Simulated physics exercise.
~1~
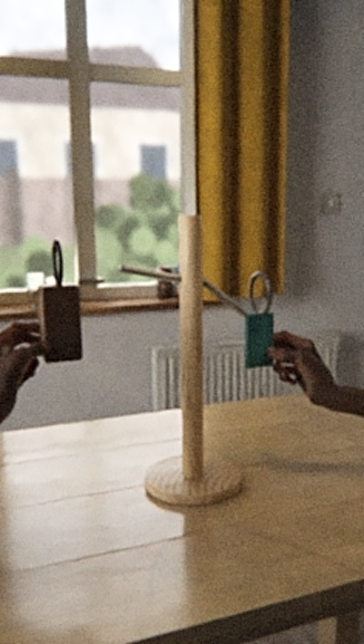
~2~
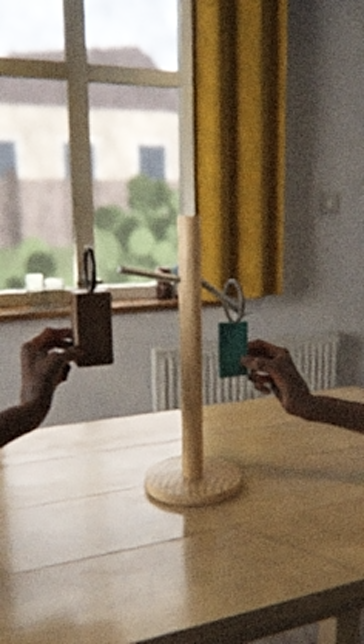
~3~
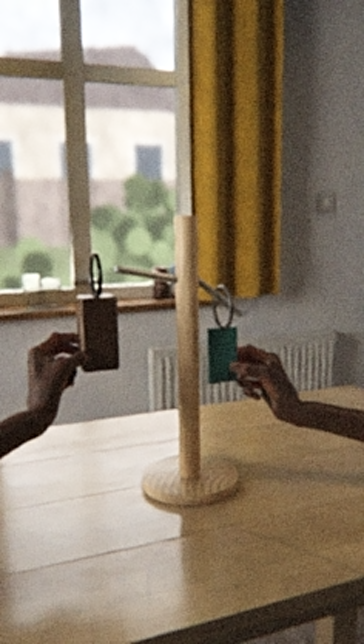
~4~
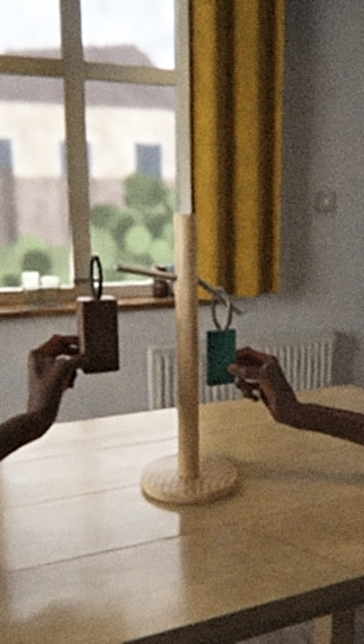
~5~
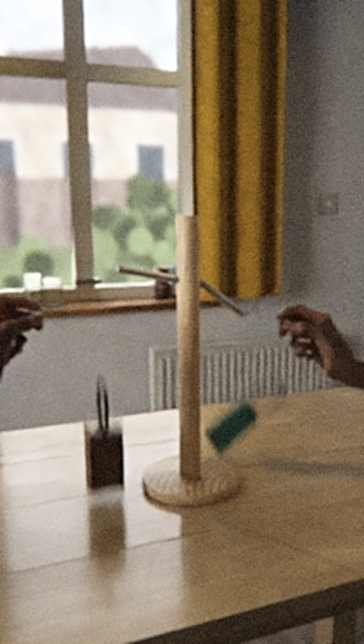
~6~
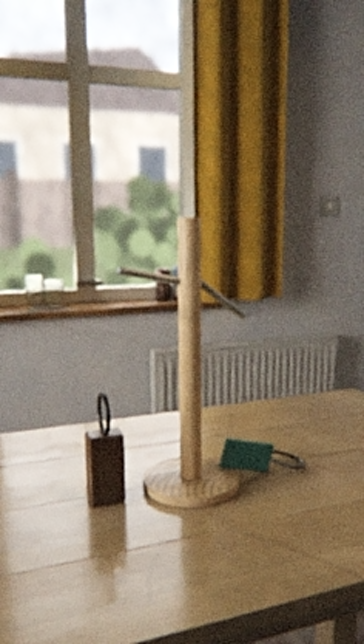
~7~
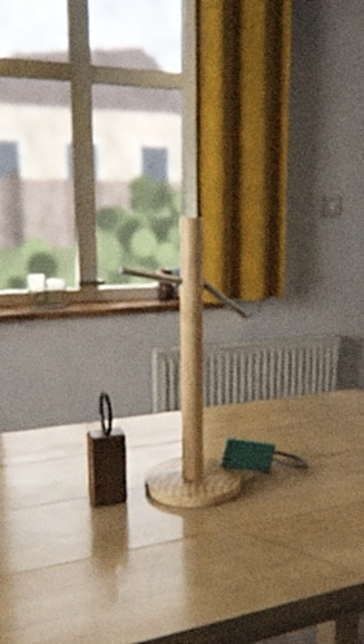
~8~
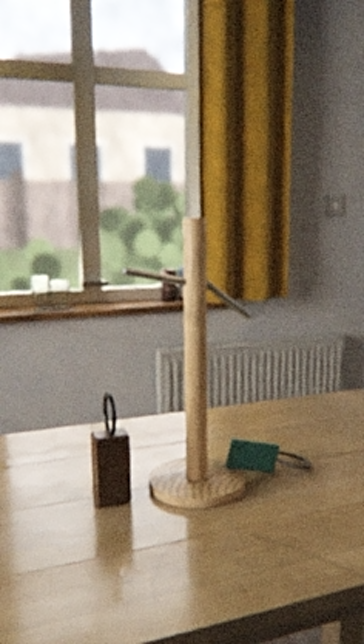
Two hands holding a brown pouch and turquoise tag near a wooden peg stand, releasing them, both dropping onto the table.
